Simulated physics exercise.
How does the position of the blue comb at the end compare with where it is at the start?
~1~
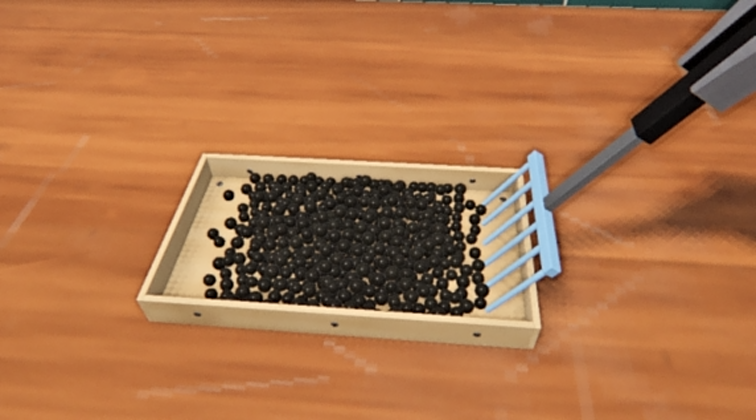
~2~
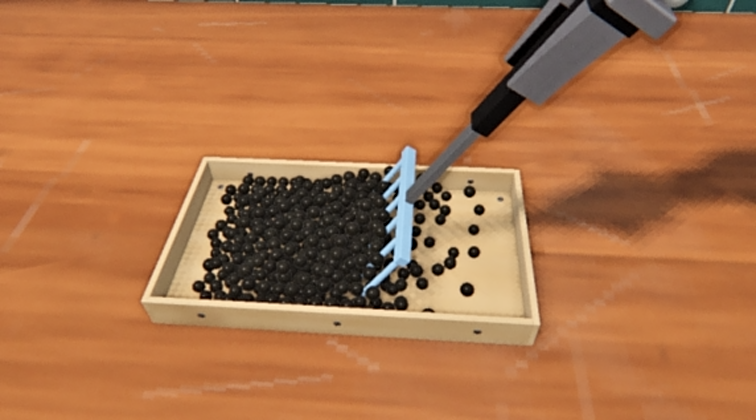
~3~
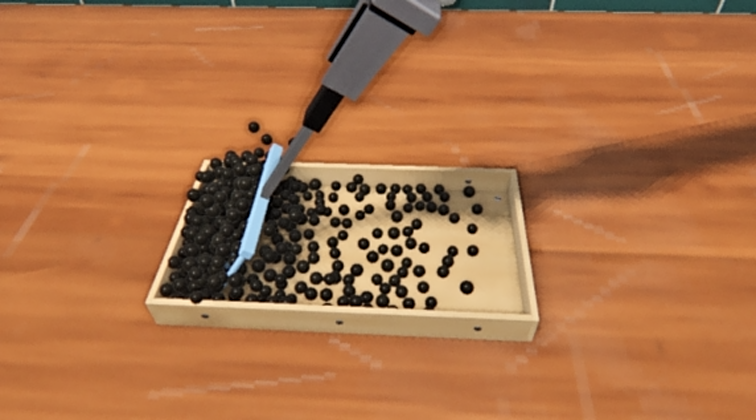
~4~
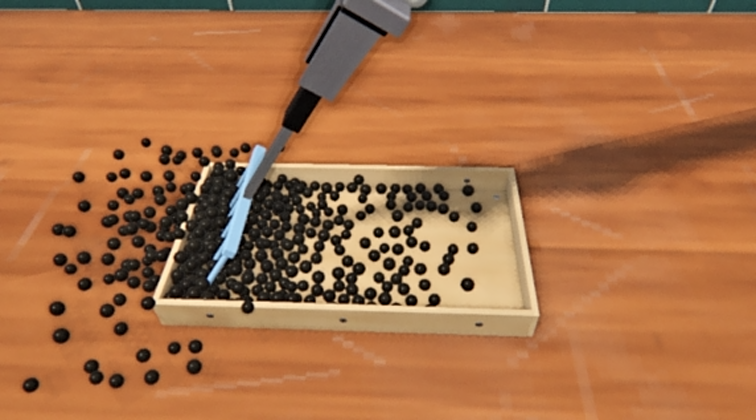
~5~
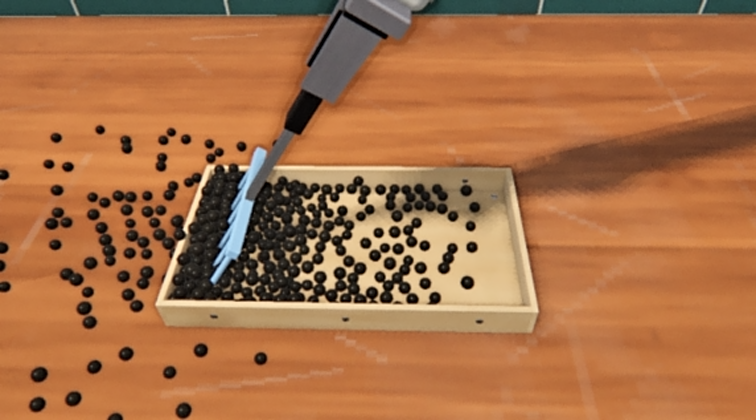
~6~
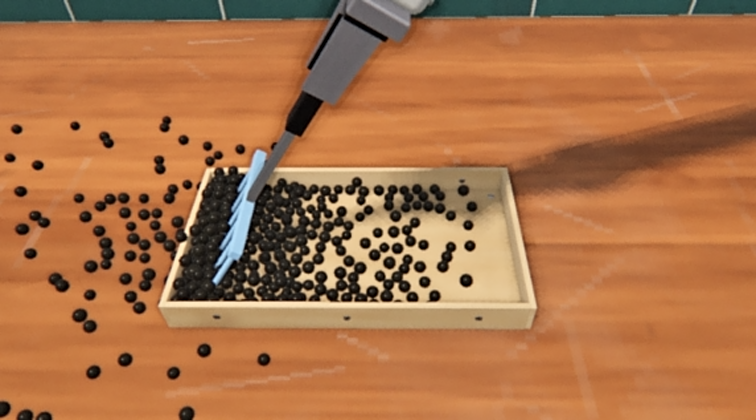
The comb starts at the right end of the tray and ends up near the left end, among the heaped beads.
